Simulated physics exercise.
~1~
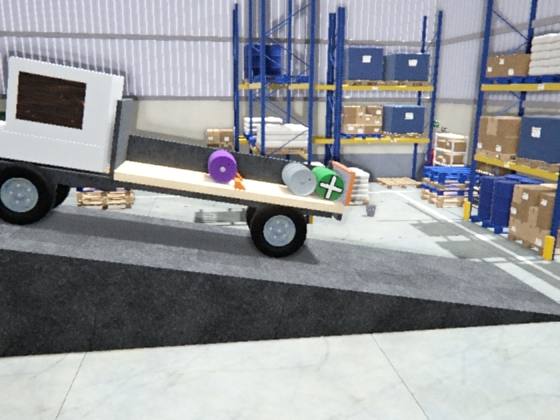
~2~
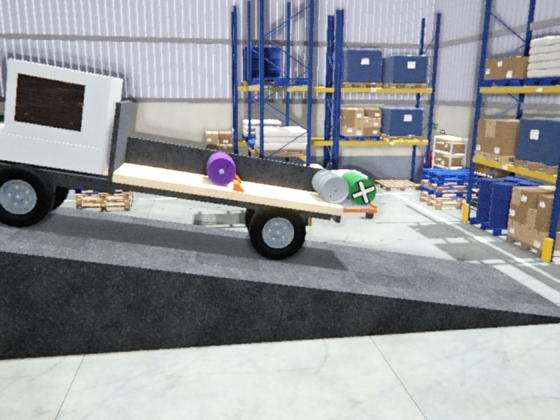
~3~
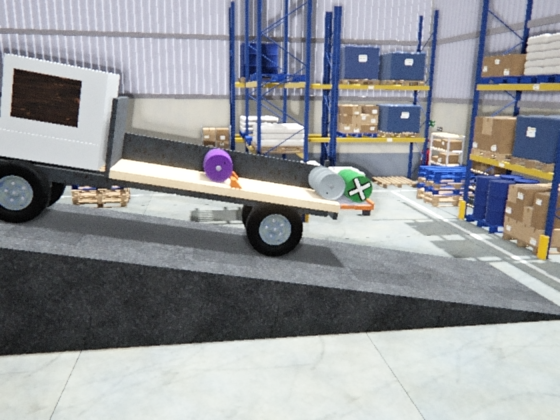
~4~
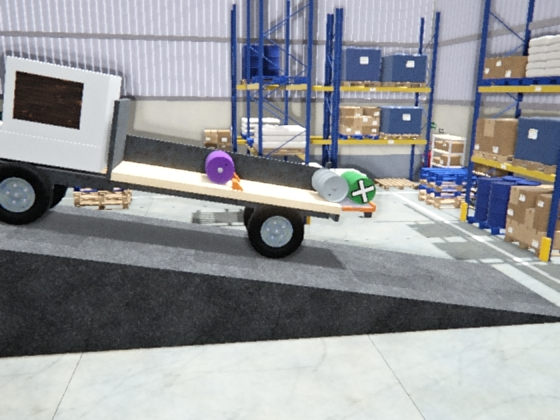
A white pick-up stands tail-down on a dark grey ramp in a warehouse, seen from the side by a slightly swaying camera, with blue racks of boxes behind. On its flat bed, a purple keg rests against a small orange chock, while a grey keg and a green one marked with a white cross sit together by the raised orange tailgate at right. The tailgate drops open, and the green keg rolls right onto it, the grey one following close behind. Both settle there touching, the green keg held at the lowered gate. The purple keg stays at its chock, and nothing falls off.
